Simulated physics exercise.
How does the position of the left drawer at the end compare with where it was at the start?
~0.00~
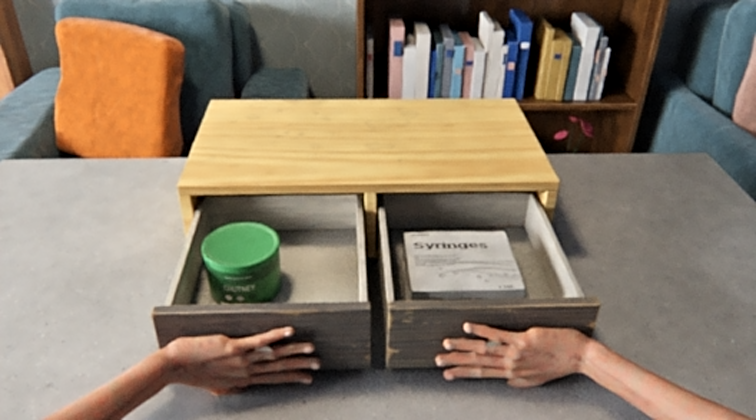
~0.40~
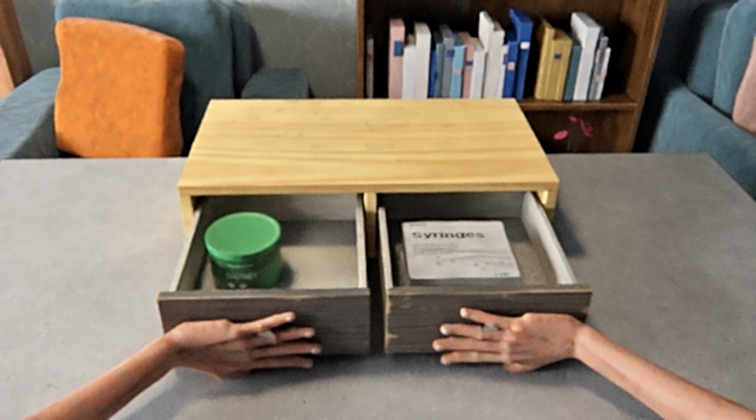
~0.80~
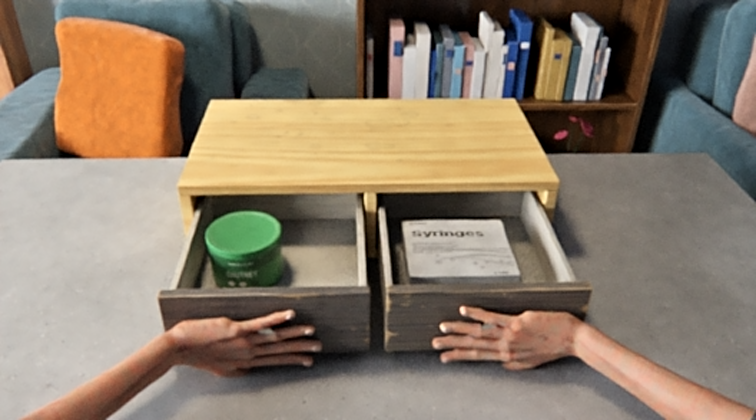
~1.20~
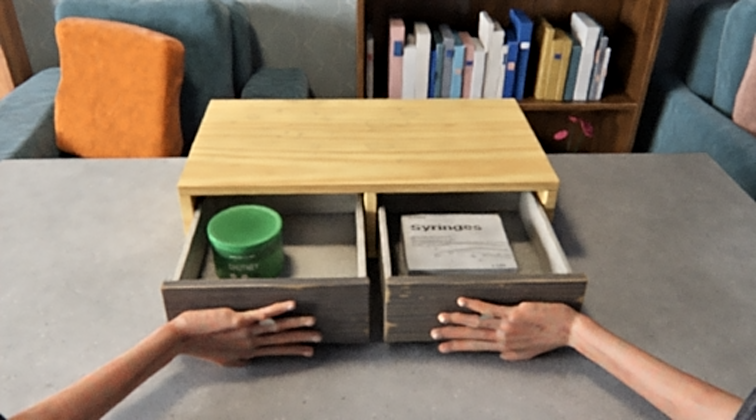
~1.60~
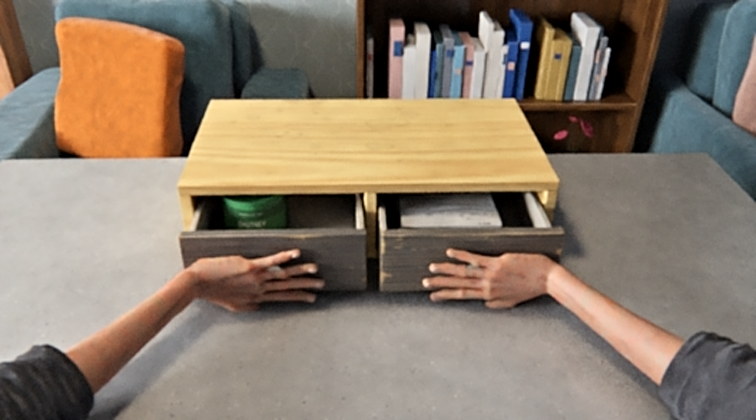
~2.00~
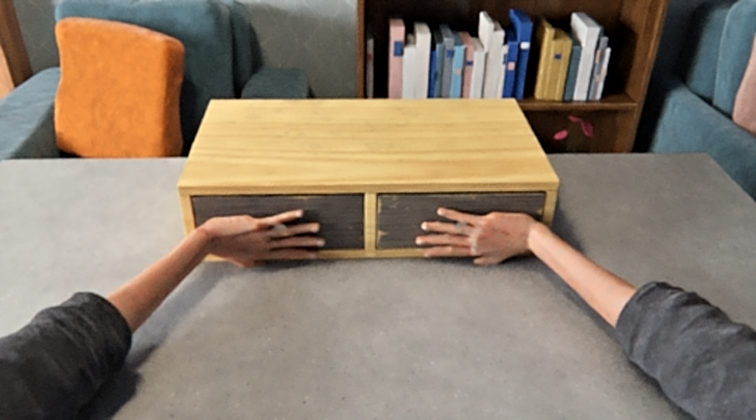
At the start the left drawer is pulled well out toward the viewer with the green tub showing inside. By the end it has been pushed all the way back into the wooden chest and is shut.
